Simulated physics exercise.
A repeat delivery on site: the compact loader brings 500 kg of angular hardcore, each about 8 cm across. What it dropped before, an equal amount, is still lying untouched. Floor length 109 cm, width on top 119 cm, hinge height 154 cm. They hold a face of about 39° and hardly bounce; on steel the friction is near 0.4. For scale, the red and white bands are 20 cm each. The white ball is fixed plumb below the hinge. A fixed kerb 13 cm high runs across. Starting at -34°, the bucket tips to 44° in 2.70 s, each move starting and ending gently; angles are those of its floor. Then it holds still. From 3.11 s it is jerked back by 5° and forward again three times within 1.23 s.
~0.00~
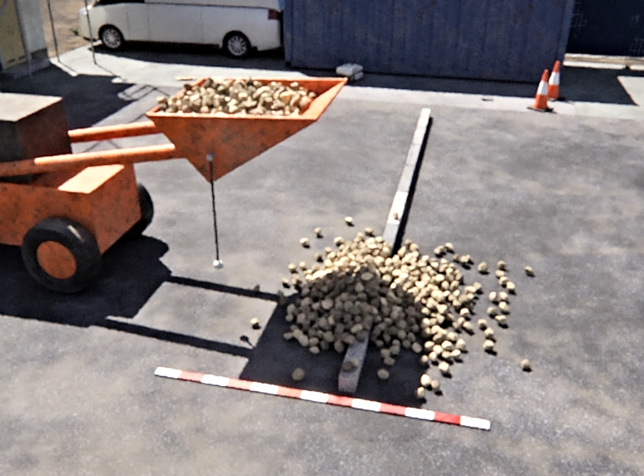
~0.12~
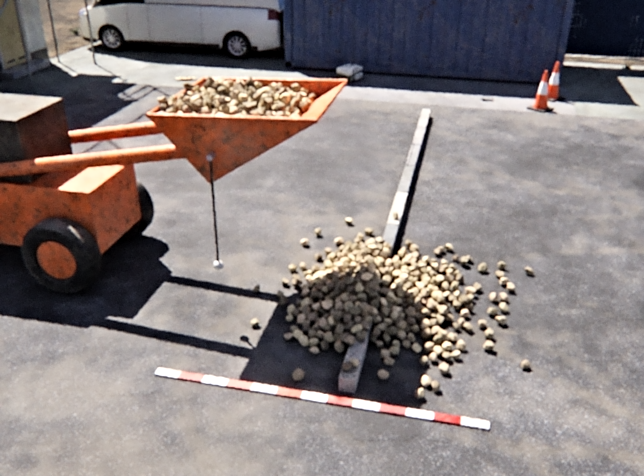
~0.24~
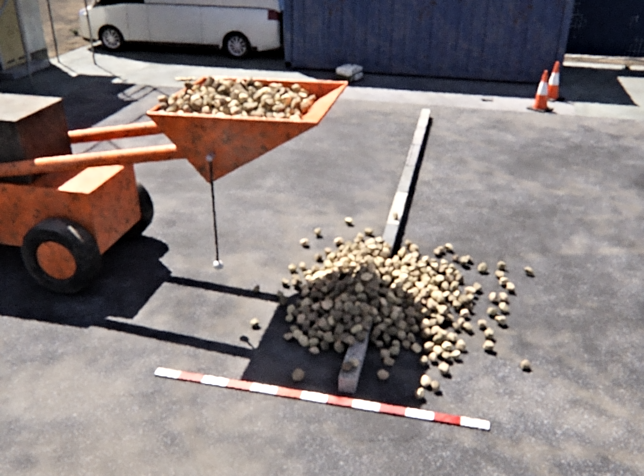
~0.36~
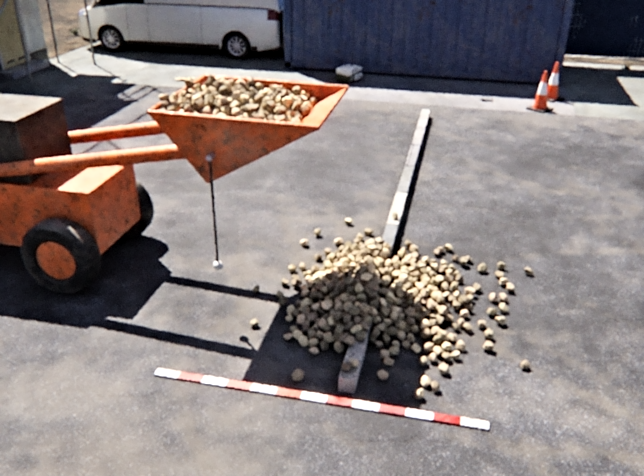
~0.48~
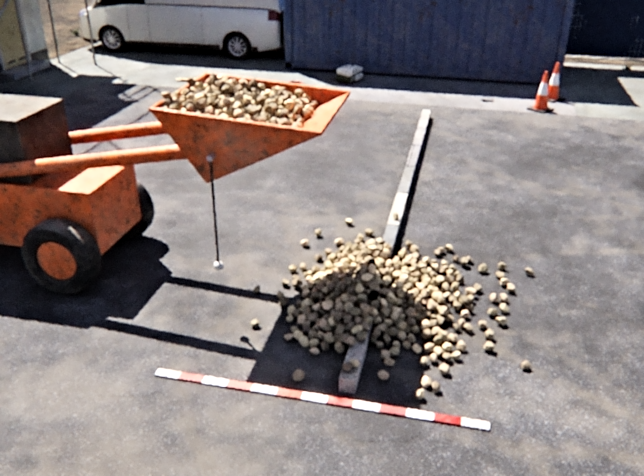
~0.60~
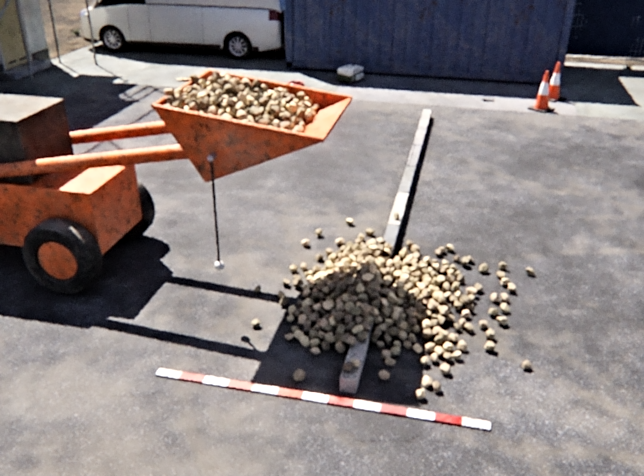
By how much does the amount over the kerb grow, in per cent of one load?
Roughly 9 per cent of a load more.
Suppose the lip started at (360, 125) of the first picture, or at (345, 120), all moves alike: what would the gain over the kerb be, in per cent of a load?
About 65 and 40 per cent.
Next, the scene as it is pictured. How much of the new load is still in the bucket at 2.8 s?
Roughly 10 per cent is still inside.
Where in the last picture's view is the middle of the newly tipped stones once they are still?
Around (330, 278).
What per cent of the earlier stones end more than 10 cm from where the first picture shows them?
About 5 per cent.
After 2.0 s the floor is at 32°; in per cent of one load, 96 in the bucket, 63 on this side of the kerb, 41 over the kerb; the foremost stones are at (511, 298).
After 2.8 s the floor is at 44°; in per cent of one load, 9 in the bucket, 146 on this side of the kerb, 45 over the kerb; the foremost stones are at (511, 298).
After 4.8 s the floor is at 44°; in per cent of one load, 0 in the bucket, 150 on this side of the kerb, 50 over the kerb; the foremost stones are at (511, 298).
After 7.6 s the floor is at 44°; in per cent of one load, 0 in the bucket, 150 on this side of the kerb, 50 over the kerb; the foremost stones are at (511, 298). Net gain over the kerb, 9.
